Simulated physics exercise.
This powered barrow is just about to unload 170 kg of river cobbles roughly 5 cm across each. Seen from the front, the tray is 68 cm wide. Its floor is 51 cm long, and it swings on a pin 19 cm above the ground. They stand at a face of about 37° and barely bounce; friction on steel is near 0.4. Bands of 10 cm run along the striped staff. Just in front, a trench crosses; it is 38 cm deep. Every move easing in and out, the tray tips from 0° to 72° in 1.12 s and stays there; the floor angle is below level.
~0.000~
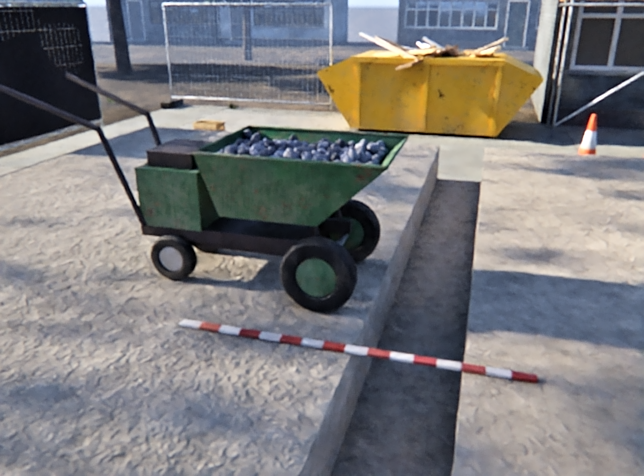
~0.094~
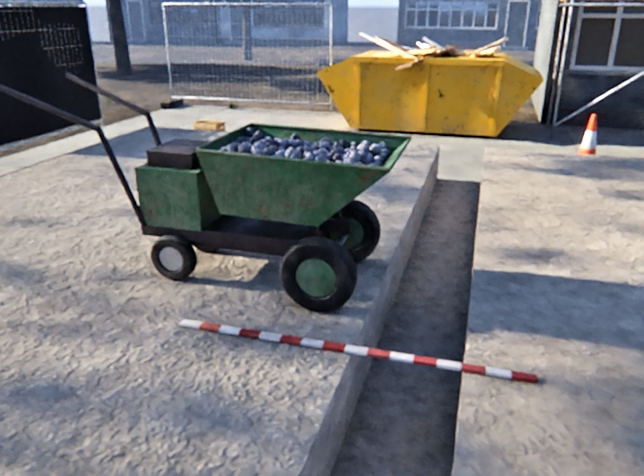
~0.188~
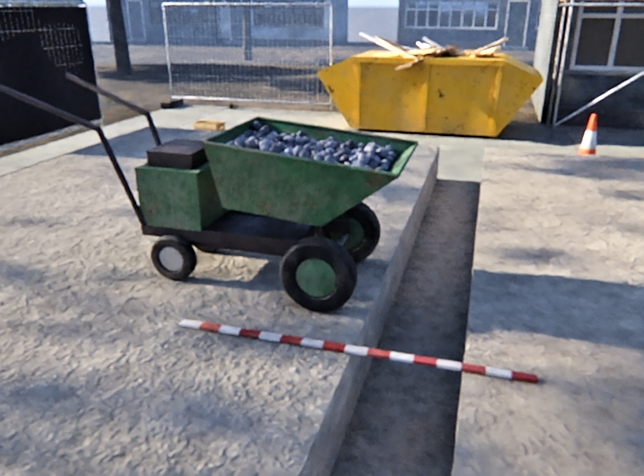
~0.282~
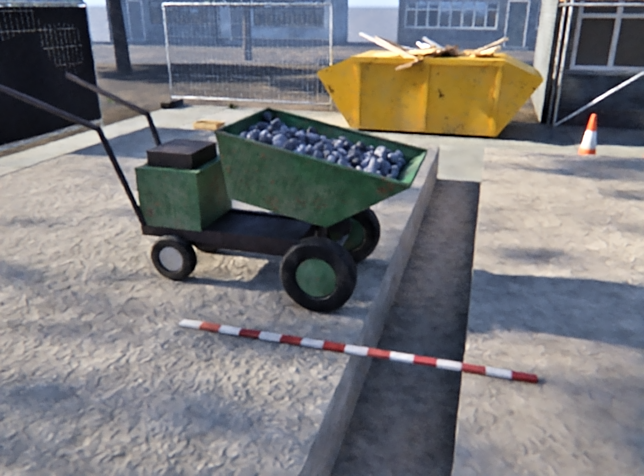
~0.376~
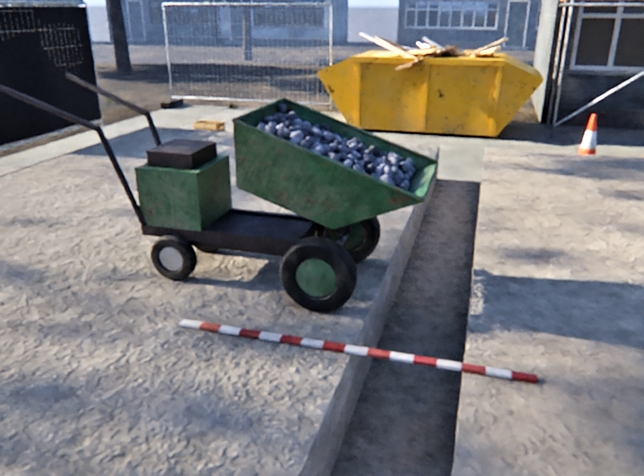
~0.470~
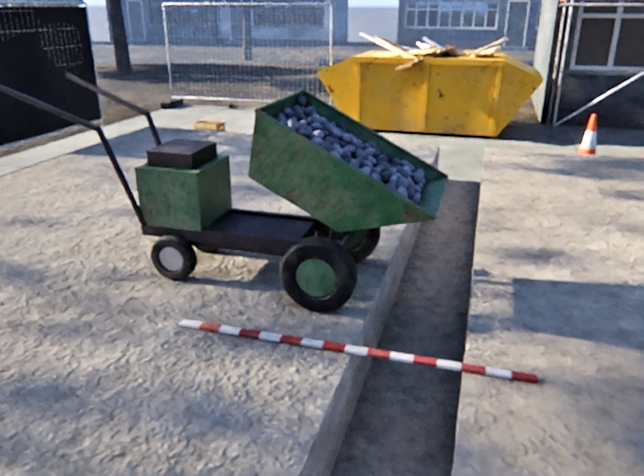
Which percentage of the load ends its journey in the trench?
Roughly 19 per cent.
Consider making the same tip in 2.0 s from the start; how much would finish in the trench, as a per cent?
In that case some 25 per cent.
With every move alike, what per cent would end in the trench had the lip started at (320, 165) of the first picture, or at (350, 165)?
100 and 85 %.
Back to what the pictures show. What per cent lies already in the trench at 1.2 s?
I'd put it near 5 per cent.
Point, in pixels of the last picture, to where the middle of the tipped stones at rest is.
(515, 303).
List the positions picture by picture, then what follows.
In the first frame, the tray is at 0°, its lip at (387, 168); the top of the load is at (292, 142).
In the second frame, lip at (390, 170), floor tilted 1°, highest stones at (270, 141); the stones move at 0.3 m/s on average.
In the third frame, the tray is at 5°, its lip at (398, 176); the top of the load is at (266, 136); the stones move at 0.5 m/s on average.
In the fourth frame, lip at (410, 186), floor tilted 11°, highest stones at (267, 128); the stones move at 0.6 m/s on average.
In the fifth frame, lip at (423, 201), floor tilted 19°, highest stones at (280, 118); the stones move at 0.8 m/s on average.
In the sixth frame, lip at (436, 218), floor tilted 27°, highest stones at (297, 111); the stones move at 0.9 m/s on average.
After 0.8 s the floor is at 61°; 99 % in the tray; the foremost stones are at (466, 264).
After 1.2 s the floor is at 72°; 57 % in the tray, 7 % in the trench, 36 % past the trench; the foremost stones are at (578, 307).
After 1.6 s the floor is at 72°; 27 % in the tray, 13 % in the trench, 59 % past the trench; the foremost stones are past the picture's edge.
After 3.5 s the floor is at 72°; 20 % in the tray, 19 % in the trench, 62 % past the trench; the foremost stones are past the picture's edge.
